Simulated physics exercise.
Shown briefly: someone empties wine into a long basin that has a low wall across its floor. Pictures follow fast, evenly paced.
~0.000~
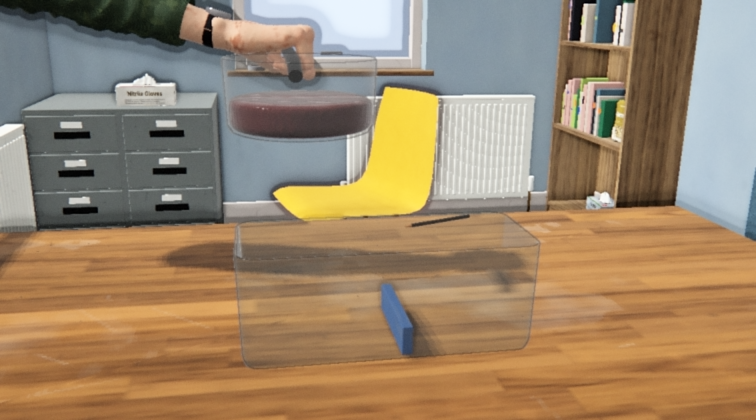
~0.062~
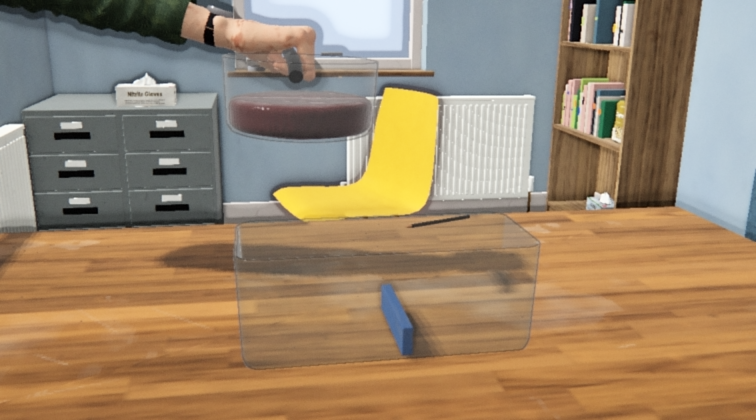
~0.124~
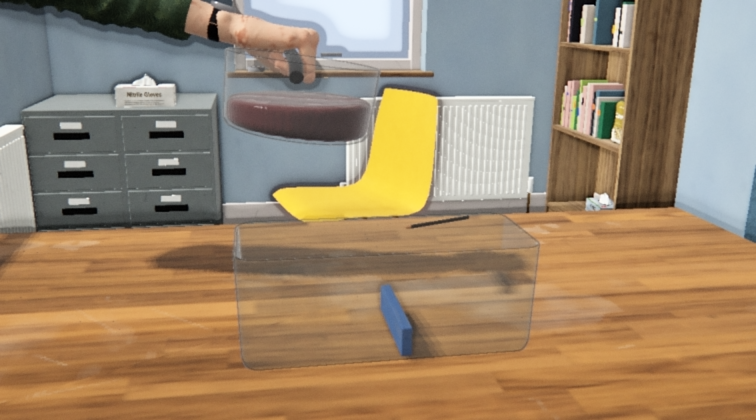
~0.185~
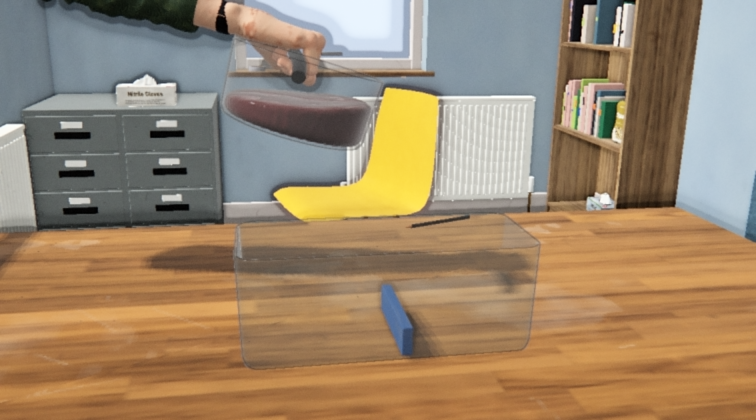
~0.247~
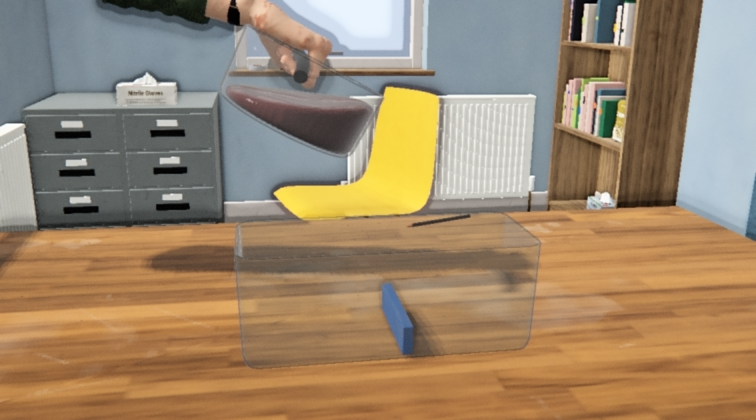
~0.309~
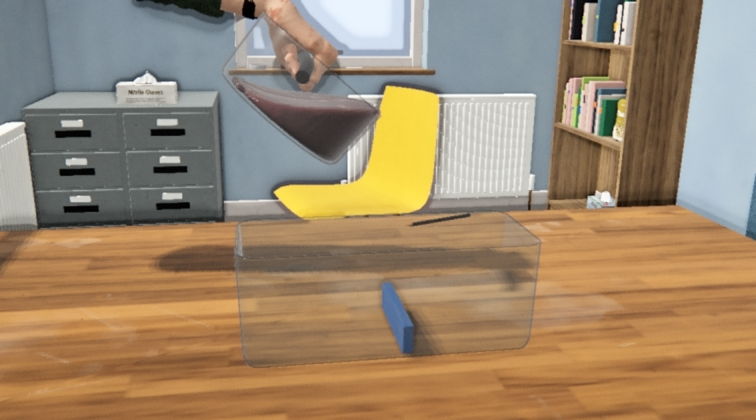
A hand held a clear container of dark red liquid above a long, see-through basin with a low blue wall inside, then tilted it steadily further to the right, the liquid shifting inside.
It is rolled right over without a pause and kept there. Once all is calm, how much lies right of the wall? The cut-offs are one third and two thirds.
At least a third, at most two thirds.
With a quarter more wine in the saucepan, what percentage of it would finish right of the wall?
55 per cent or so.
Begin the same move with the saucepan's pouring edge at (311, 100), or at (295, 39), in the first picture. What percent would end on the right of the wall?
One after the other: 15 %, 15 %.
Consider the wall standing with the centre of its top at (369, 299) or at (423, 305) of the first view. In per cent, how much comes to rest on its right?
Note - case one near 80 %, case two near 25 %.
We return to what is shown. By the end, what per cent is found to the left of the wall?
Share approx. 50 %.
A moment on, the saucepan is tipped on its side and 26 per cent is still to pour, 3 is left of the wall and 34 right of it.
Next, the saucepan is tipped right over and 5 per cent is still to pour, 34 is left of the wall and 52 right of it.
Then the saucepan is tipped right over and 0 per cent is still to pour, 48 is left of the wall and 50 right of it.
Later the saucepan is tipped right over and 0 per cent is still to pour, 48 is left of the wall and 51 right of it.
In the end 48 per cent lies left of the wall, 51 right of it and 1 outside.
